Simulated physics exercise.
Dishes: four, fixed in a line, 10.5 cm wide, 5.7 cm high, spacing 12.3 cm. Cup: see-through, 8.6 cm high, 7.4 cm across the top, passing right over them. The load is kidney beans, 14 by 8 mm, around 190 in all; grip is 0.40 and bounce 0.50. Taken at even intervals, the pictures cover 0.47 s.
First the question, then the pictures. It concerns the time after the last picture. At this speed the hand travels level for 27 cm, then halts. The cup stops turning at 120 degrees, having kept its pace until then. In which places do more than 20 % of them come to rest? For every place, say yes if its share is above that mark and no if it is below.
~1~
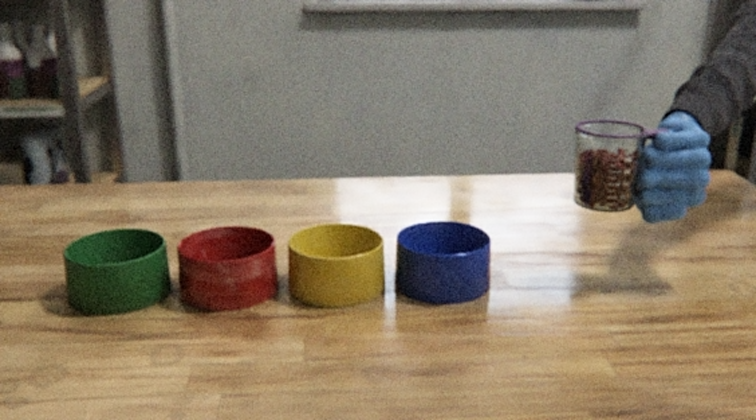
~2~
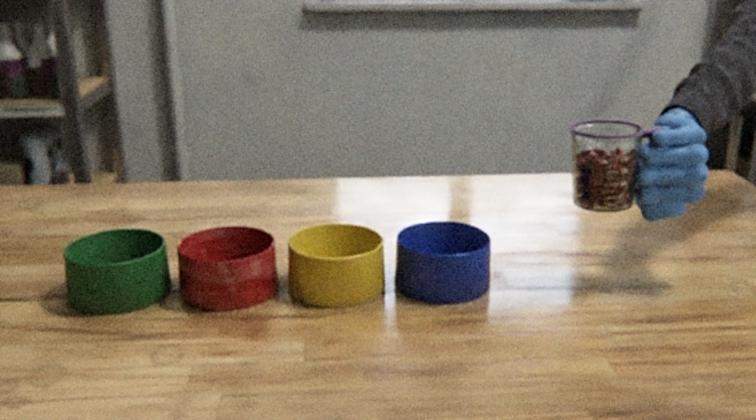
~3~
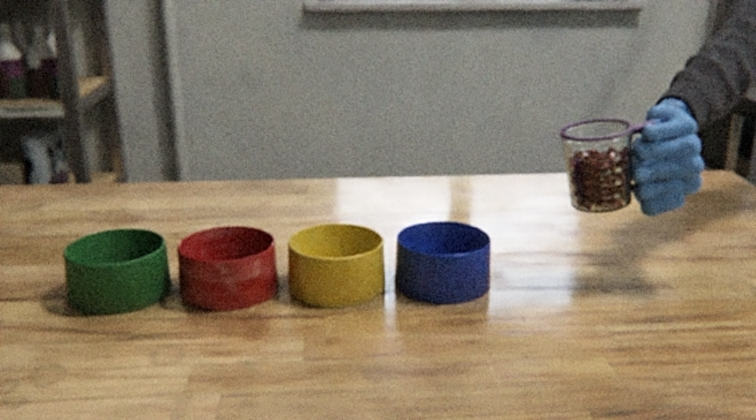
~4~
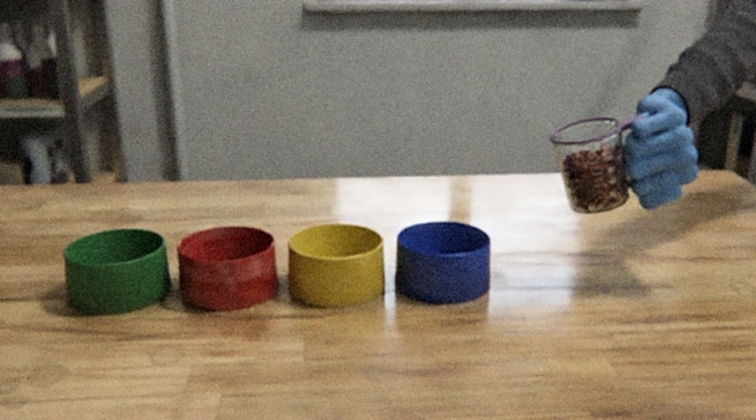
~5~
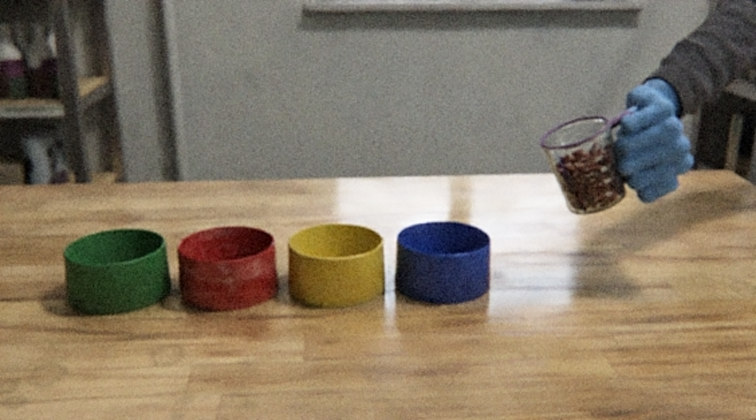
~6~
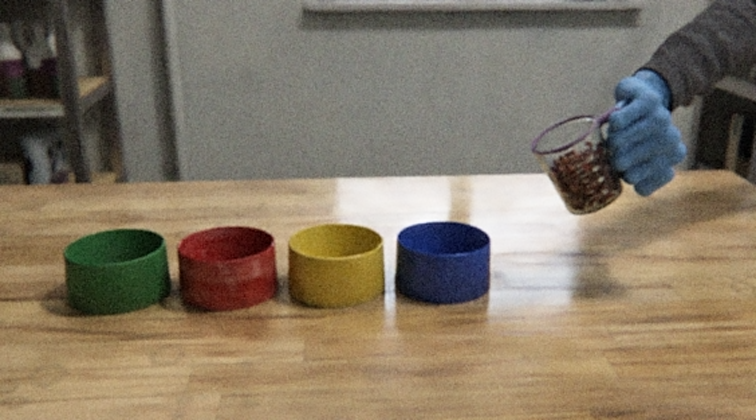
Red dish: No, blue dish: Yes, green dish: No, yellow dish: No, counter: No.
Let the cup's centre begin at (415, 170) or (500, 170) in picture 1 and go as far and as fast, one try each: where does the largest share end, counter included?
The winner: Red; yellow.
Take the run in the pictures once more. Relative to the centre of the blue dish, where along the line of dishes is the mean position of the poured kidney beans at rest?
The load's average lands around 1 cm in the minus-x direction.
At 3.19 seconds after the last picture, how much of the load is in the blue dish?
About 100 per cent by then.
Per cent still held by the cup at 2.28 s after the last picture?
It works out to about 0 per cent of the load.
Then, 1.37 s after the last picture, tilt 120 degrees; cup holds 20 %, blue 80 %.
Then, 2.28 s after the last picture, tilt 120 degrees; cup holds 0 %, blue 100 %.
Then, 3.19 s after the last picture, tilt 120 degrees; cup holds 0 %, blue 100 %.
In the end, red 0 %, blue 100 %, green 0 %, yellow 0 %, counter 0 %.
